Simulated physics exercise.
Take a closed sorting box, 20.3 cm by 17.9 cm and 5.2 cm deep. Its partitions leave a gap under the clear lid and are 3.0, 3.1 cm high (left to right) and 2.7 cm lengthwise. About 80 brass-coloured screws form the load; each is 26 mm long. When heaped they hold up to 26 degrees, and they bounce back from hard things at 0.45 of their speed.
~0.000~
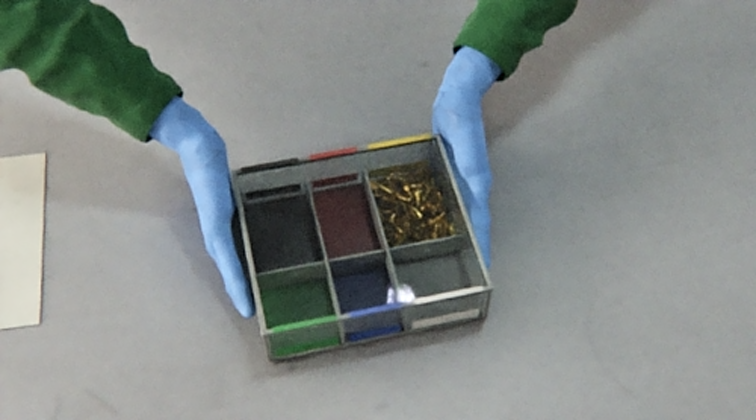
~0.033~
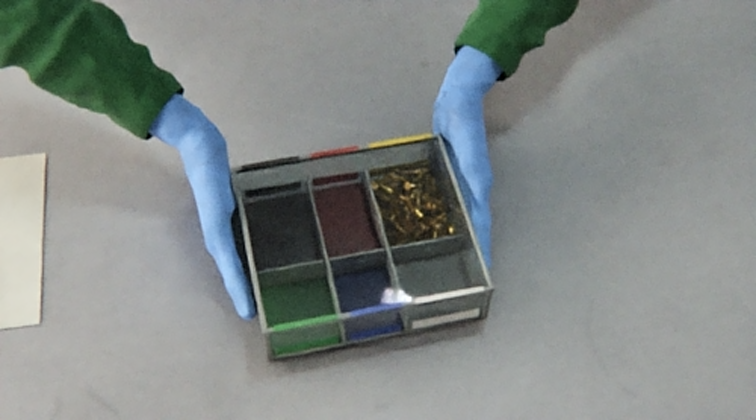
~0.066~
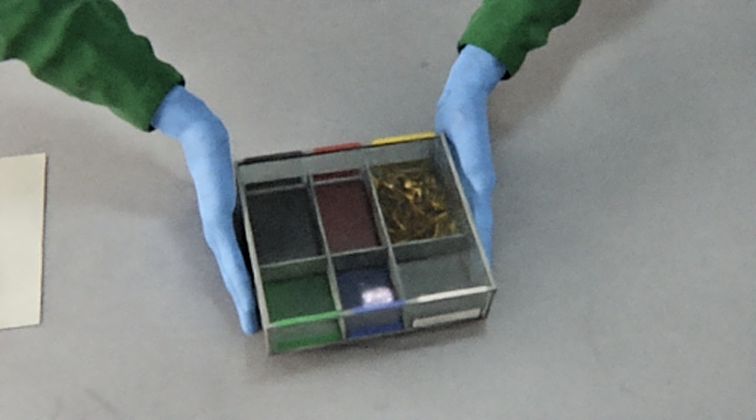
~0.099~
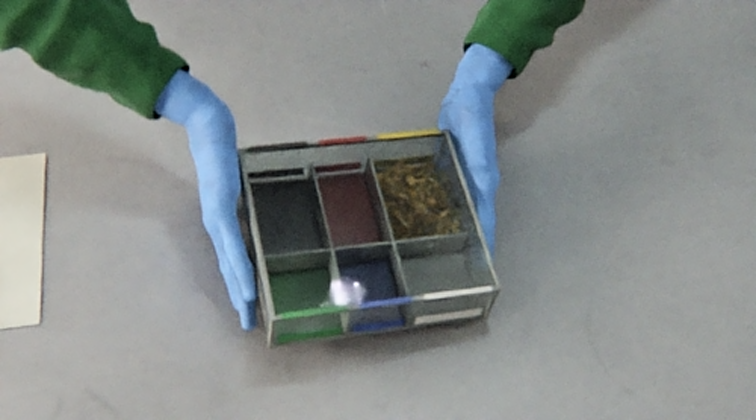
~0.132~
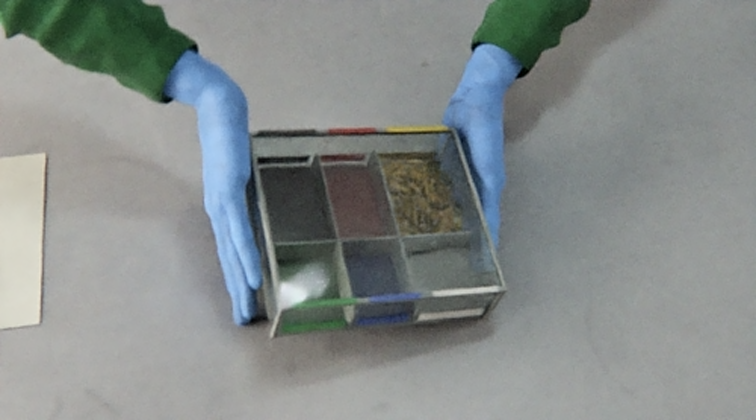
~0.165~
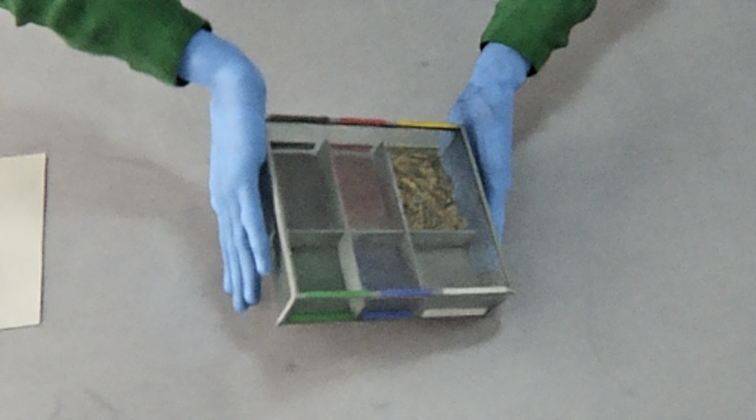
On a grey surface, blue-gloved hands gradually tilting a clear-lidded, six-compartment sorting box, brass-coloured screws in the yellow-marked back-right compartment.
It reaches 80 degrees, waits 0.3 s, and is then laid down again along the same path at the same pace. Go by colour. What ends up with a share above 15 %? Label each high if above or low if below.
Red: Low; blue: Low; green: Low; yellow: High; white: Low; black: Low.
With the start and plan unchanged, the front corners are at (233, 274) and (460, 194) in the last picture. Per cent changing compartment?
It would come to roughly 10 percent.
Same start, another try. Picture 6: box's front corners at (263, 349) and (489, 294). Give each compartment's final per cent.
Red 0; blue 35; green 5; yellow 25; white 35; black 0.
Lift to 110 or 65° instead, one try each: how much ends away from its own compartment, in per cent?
Try one gives around 5 %, try two around 0 %.
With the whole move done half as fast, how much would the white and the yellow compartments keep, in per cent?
You'd end up with white at 5 percent and yellow at 95 percent.
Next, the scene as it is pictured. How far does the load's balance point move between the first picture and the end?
I'd say close to 1.5 cm in total.
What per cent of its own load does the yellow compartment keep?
That compartment keeps close to 100 per cent of its own pieces.
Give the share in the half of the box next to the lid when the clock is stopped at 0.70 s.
Close to 20 in a hundred.
Then, at 0.70 s, tilt 80 degrees; yellow 100 %.
After 1.06 s, tilt 47 degrees; yellow 100 %.
After 1.51 s, tilt 0 degrees; yellow 100 %.
By 1.9 s all is still; red 0 %, blue 0 %, green 0 %, yellow 100 %, white 0 %, black 0 %.
